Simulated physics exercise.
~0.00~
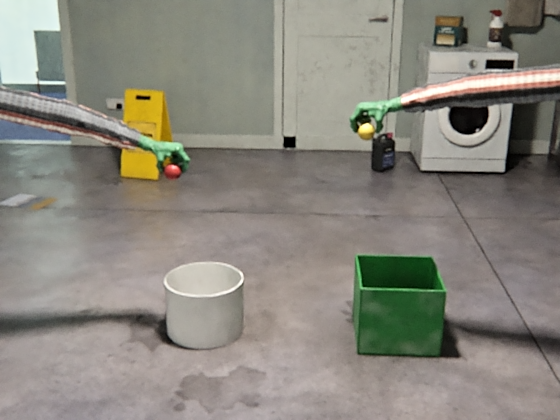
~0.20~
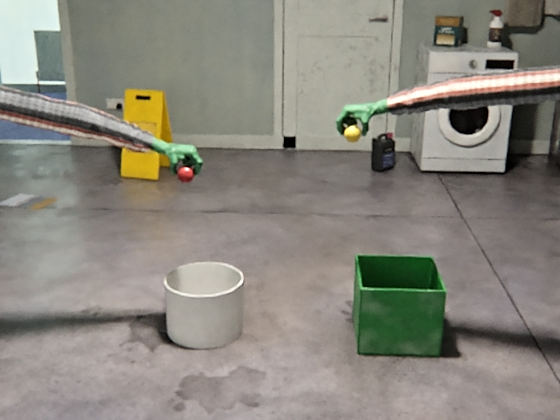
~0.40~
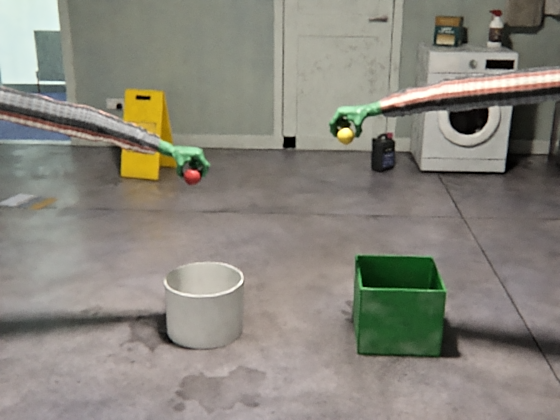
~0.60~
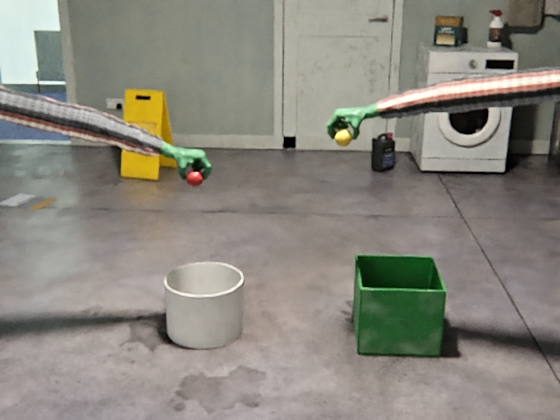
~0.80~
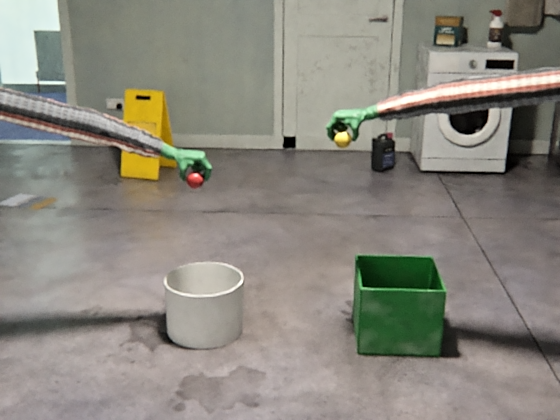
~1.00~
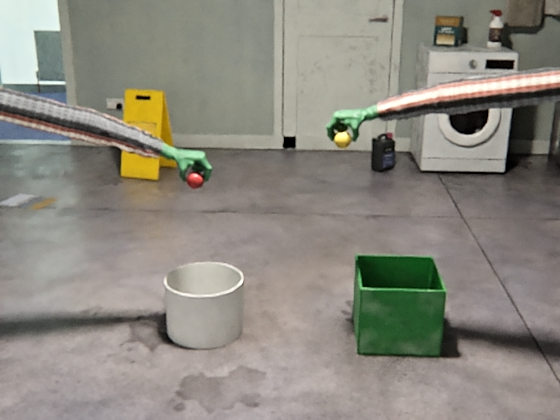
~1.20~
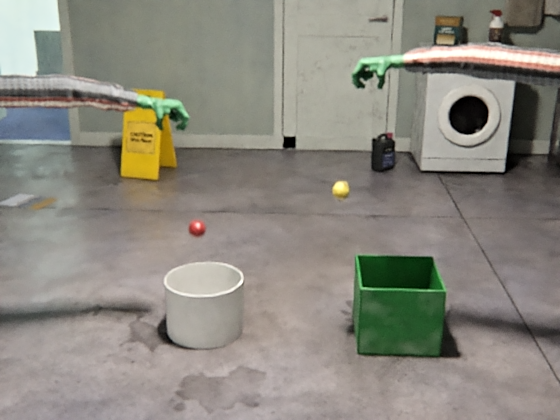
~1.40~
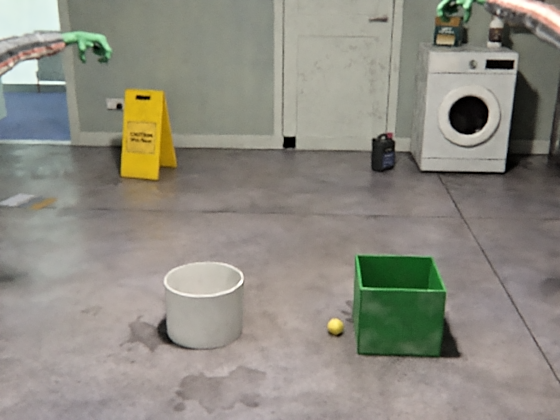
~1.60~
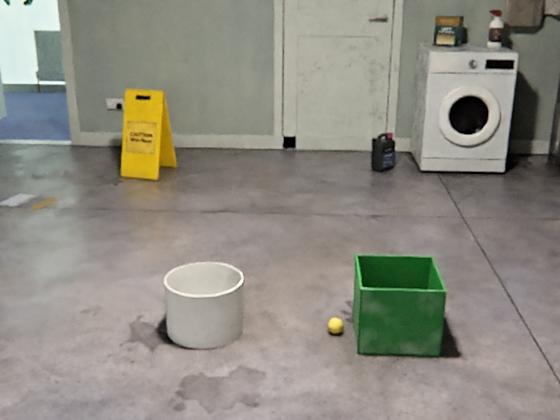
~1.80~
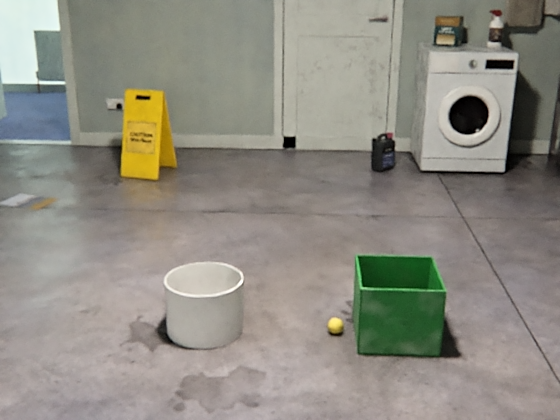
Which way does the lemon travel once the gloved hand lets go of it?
It moves down, falling from the hand to the floor beside the green crate.
